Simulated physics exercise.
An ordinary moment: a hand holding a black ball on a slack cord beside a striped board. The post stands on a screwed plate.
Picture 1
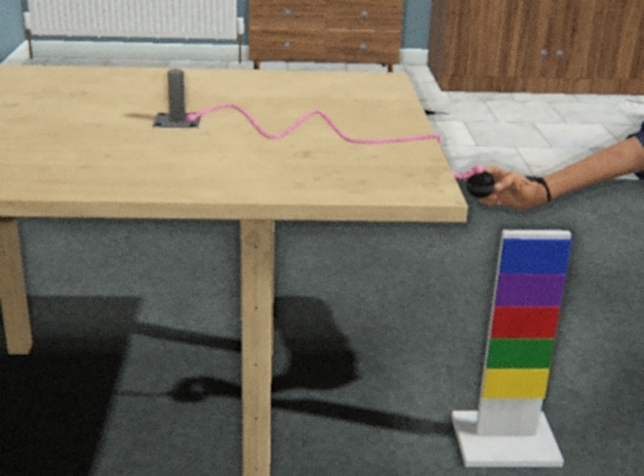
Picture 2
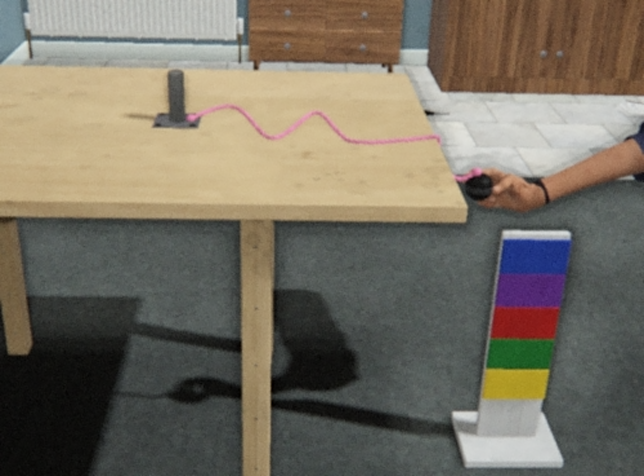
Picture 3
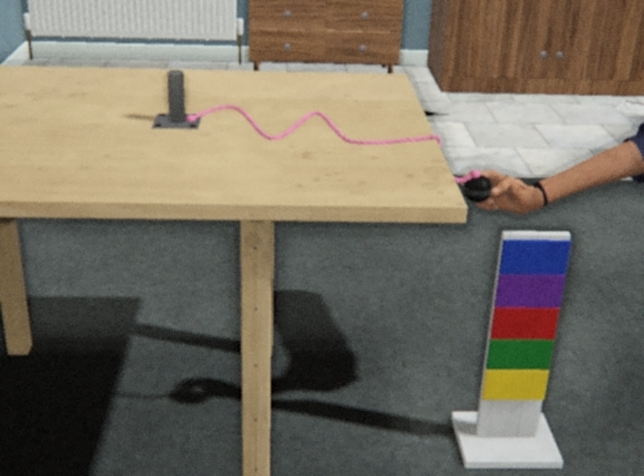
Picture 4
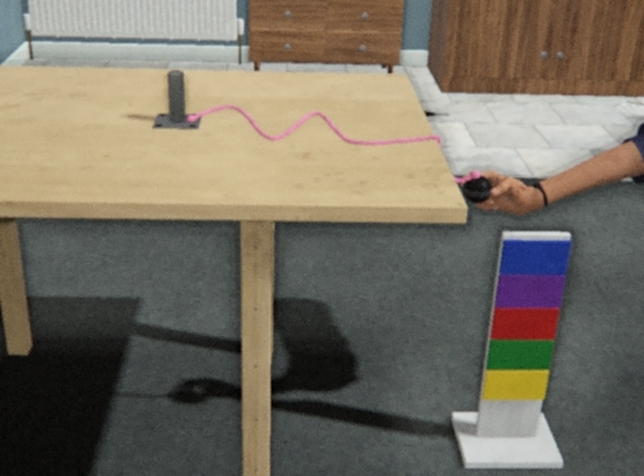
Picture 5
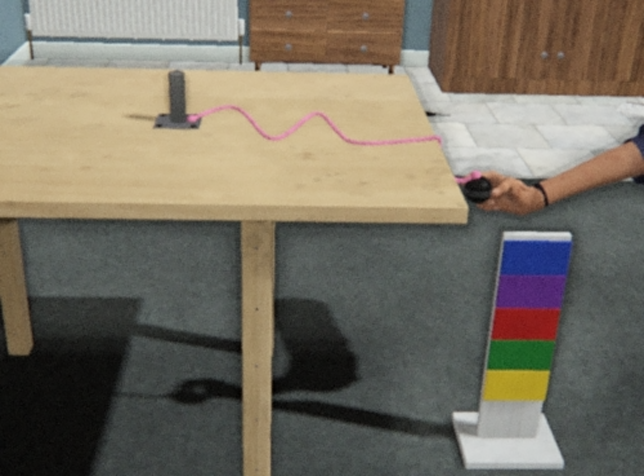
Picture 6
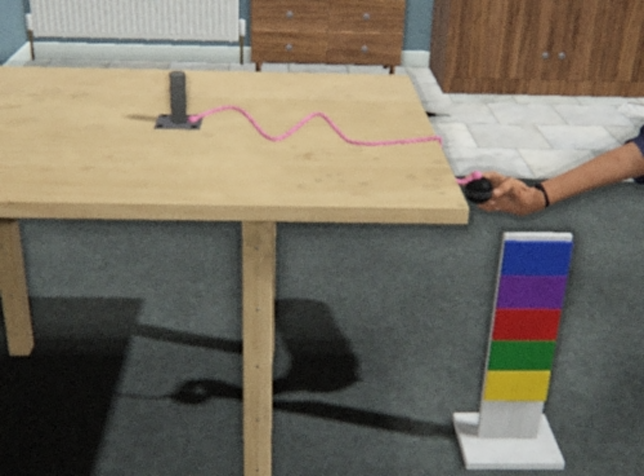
At first, a hand at the right holds a black ball just off the edge of a wooden table, with a slack pink cord running to a dark post. The hand and ball stay almost still beside the table, and the cord and striped board below show no clear change through to the end.
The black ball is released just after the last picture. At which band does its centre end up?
The yellow one.
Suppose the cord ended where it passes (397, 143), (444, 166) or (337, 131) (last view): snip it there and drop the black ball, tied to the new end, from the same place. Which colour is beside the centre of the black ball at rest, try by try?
In that order: Purple; green; higher than all five.
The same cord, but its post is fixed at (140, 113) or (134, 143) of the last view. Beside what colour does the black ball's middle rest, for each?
It would be green; green.
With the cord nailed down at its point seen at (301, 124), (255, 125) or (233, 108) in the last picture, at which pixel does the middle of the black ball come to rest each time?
Try by try, around (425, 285), (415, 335) and (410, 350).
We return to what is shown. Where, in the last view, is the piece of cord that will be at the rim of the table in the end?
It lies at about (308, 118).
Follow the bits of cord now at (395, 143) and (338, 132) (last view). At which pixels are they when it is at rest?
At (422, 274), then (429, 208).
A little later, ball near (451, 352); level with green.
Next, ball near (394, 373); level with yellow.
Later still, ball near (421, 379); level with yellow.
When it is over, ball near (411, 378); level with yellow. The cord holds its middle at yellow.
